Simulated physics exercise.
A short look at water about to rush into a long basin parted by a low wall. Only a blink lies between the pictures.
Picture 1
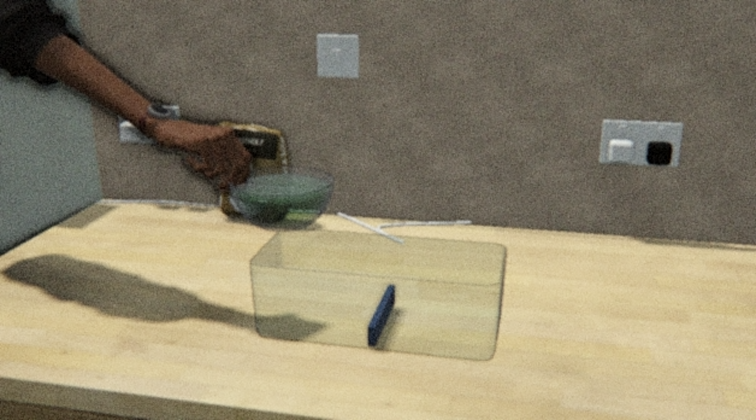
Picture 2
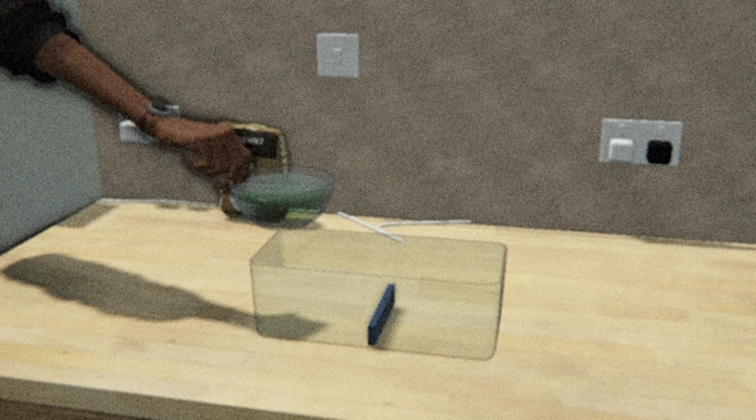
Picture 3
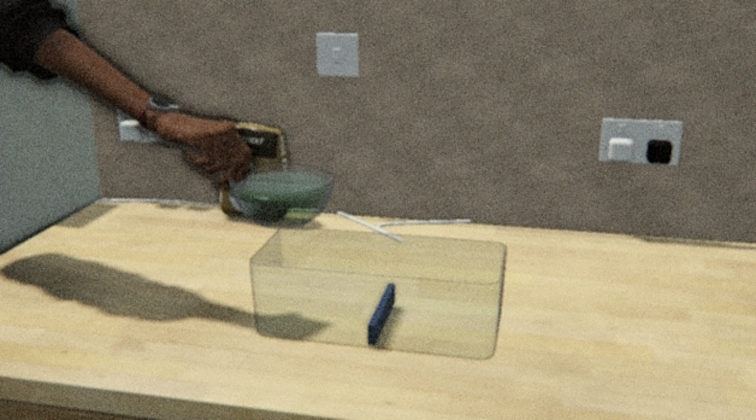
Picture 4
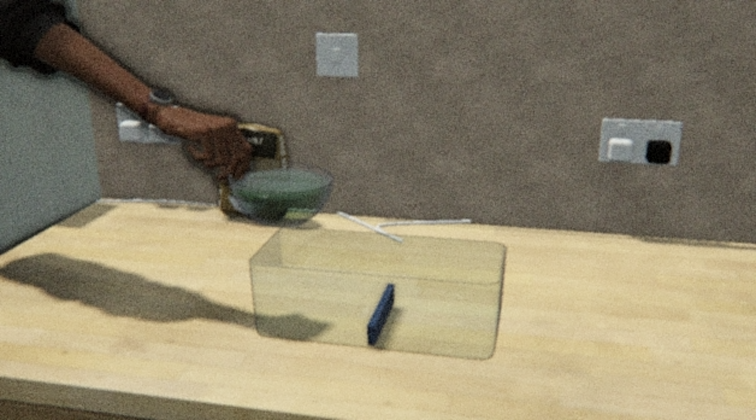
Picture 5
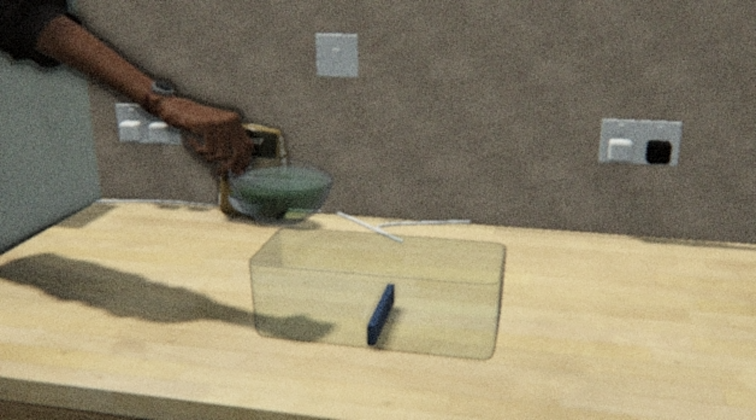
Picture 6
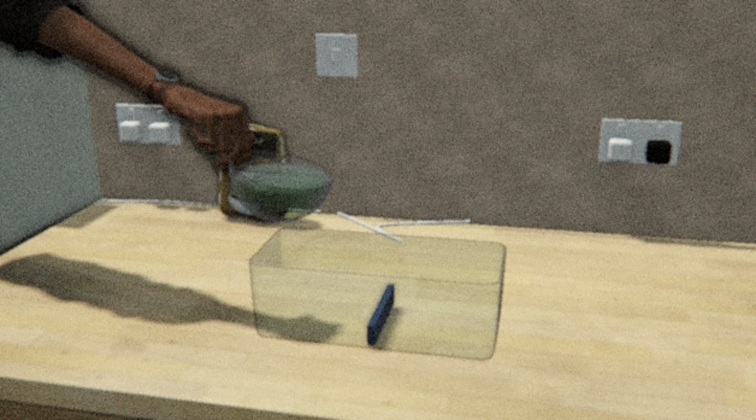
A hand slowly tilts a glass bowl of green water rightward behind a clear basin.
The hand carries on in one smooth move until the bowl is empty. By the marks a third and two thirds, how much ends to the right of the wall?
It comes to over two thirds.
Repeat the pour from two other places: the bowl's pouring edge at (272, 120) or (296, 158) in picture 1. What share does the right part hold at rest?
Roughly 20 per cent, and 45 per cent.
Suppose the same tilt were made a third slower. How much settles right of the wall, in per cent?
About 80 per cent.
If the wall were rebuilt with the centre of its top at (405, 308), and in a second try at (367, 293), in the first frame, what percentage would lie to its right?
In turn 55 and 95 in a hundred.
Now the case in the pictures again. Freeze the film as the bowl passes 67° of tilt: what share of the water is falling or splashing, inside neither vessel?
Roughly 40 in a hundred.
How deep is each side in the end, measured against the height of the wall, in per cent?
Left: 10 %. Right: 70 %.
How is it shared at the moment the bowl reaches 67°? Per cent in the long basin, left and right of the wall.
Some 5 per cent left and 5 right.
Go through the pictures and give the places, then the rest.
In the first frame, it leans 0°; its right rim is at (332, 185); the water meets the walls at (239, 183) and (330, 189); the long basin's rim runs from (265, 246) to (504, 266); the wall's top is at (382, 306).
In the second frame, it leans 1°; its right rim is at (332, 184); the water meets the walls at (239, 182) and (330, 188).
In the third frame, it leans 2°; its right rim is at (331, 184); the water meets the walls at (238, 181) and (330, 186).
In the fourth frame, it leans 5°; its right rim is at (331, 184); the water meets the walls at (238, 179) and (330, 184).
In the fifth frame, it leans 8°; its right rim is at (331, 184); the water meets the walls at (238, 176) and (330, 183).
In the sixth frame, it leans 12°; its right rim is at (330, 184); the water meets the walls at (239, 172) and (330, 180).
A moment on, the bowl is tipped part way and 45 per cent is still to pour, 7 is left of the wall and 5 right of it.
Next, the bowl is tipped on its side and 2 per cent is still to pour, 10 is left of the wall and 75 right of it.
Then the bowl is tipped on its side and 0 per cent is still to pour, 16 is left of the wall and 83 right of it.
Later the bowl is tipped on its side and 0 per cent is still to pour, 16 is left of the wall and 83 right of it.
In the end 16 per cent lies left of the wall, 83 right of it and 1 outside.
